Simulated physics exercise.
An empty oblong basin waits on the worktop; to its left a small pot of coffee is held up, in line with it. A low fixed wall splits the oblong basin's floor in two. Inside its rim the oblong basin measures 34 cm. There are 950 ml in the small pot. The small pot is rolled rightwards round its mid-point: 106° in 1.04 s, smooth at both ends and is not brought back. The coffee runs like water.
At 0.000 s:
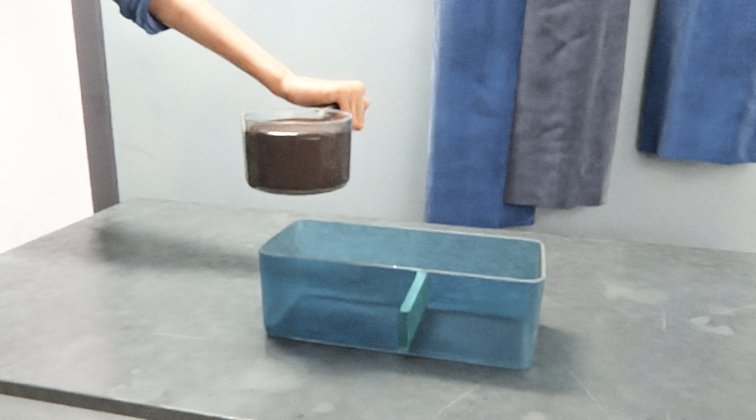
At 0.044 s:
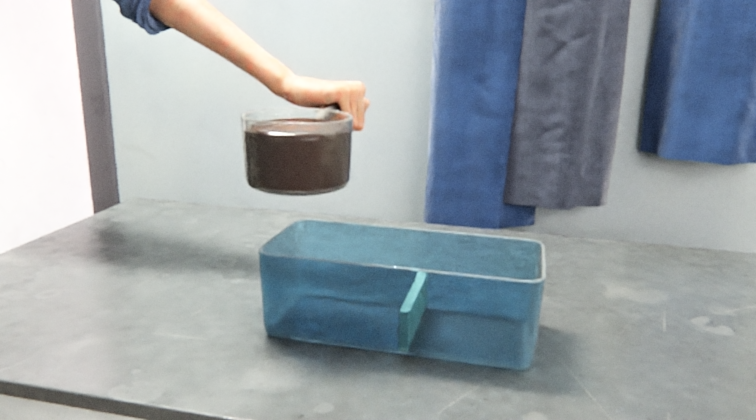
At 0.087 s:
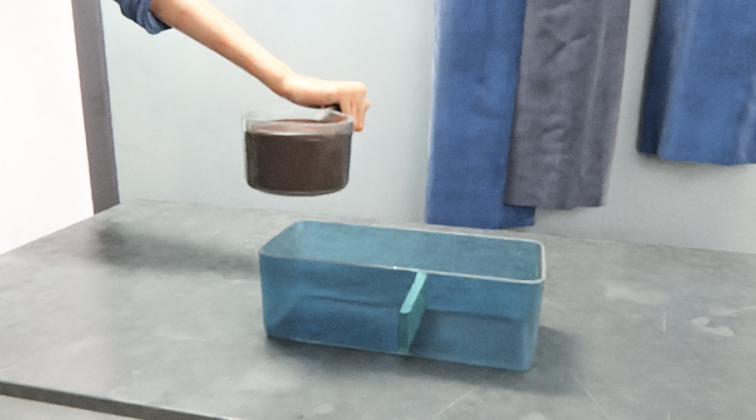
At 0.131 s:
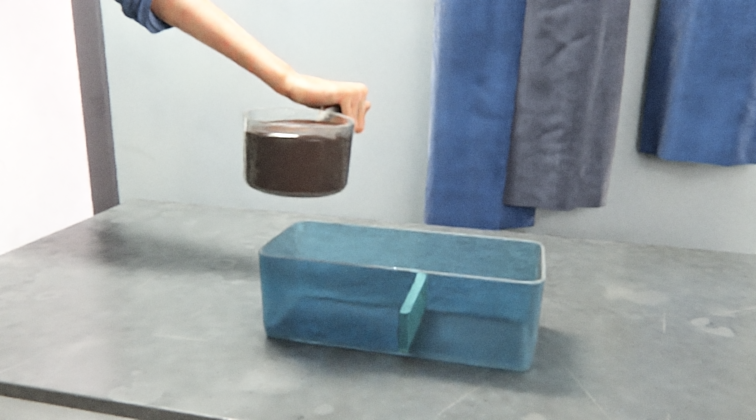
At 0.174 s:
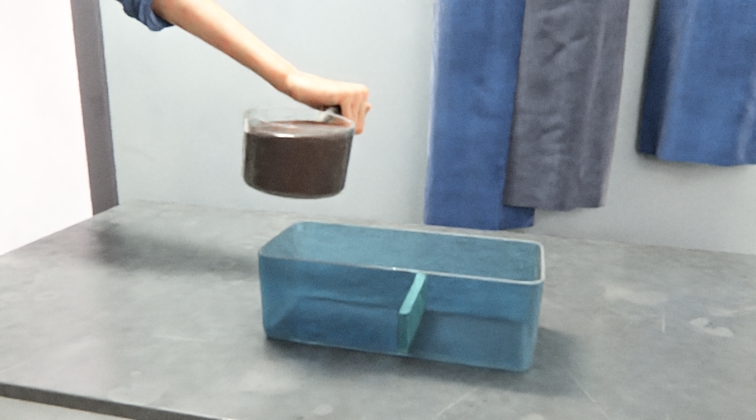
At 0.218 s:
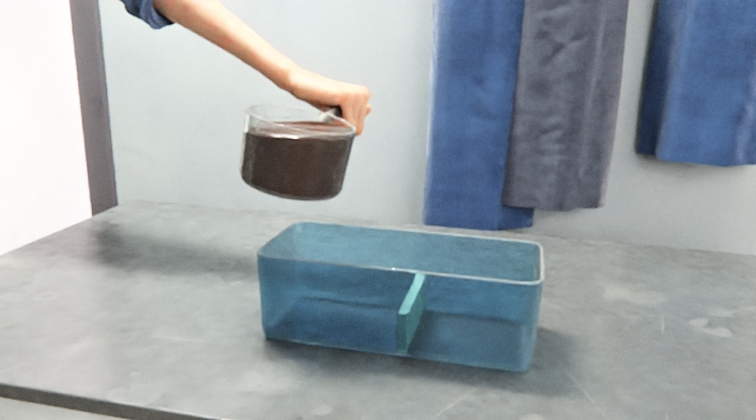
On a grey worktop against a pale wall with blue and dark grey cloths hanging at the right, seen from slightly above by a still camera, an empty, see-through blue oblong basin with a low green divider stands near the centre. Above its left end, a hand holds a clear pot of dark brown coffee. The pot stays almost level at first, then leans slightly rightwards.
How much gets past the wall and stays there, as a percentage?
About 17 per cent.
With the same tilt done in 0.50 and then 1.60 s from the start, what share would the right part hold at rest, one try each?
In turn about 10 and 25 per cent.
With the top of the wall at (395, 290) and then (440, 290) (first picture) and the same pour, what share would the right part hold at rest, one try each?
First 55, then 5 per cent.
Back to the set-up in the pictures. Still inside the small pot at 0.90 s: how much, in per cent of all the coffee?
Near 14 in a hundred.
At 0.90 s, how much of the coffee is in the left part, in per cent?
Some 62 per cent.
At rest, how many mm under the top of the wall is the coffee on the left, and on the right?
Left about 22 mm, right about 46 mm.
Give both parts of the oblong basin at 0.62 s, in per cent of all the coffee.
Near 10 on the left, 1 on the right.
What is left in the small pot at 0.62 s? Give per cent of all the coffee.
About 64 per cent.
Then, 0.62 s in, the tilt is 68° and 64 per cent is still to pour, 10 is left of the wall and 1 right of it.
Then, 0.90 s in, the tilt is 102° and 13 per cent is still to pour, 61 is left of the wall and 17 right of it.
Then, 1.21 s in, the tilt is 106° and 1 per cent is still to pour, 79 is left of the wall and 17 right of it.
Then, 1.54 s in, the tilt is 106° and 0 per cent is still to pour, 81 is left of the wall and 17 right of it.
Finally, 81 per cent lies left of the wall, 17 right of it and 2 outside.
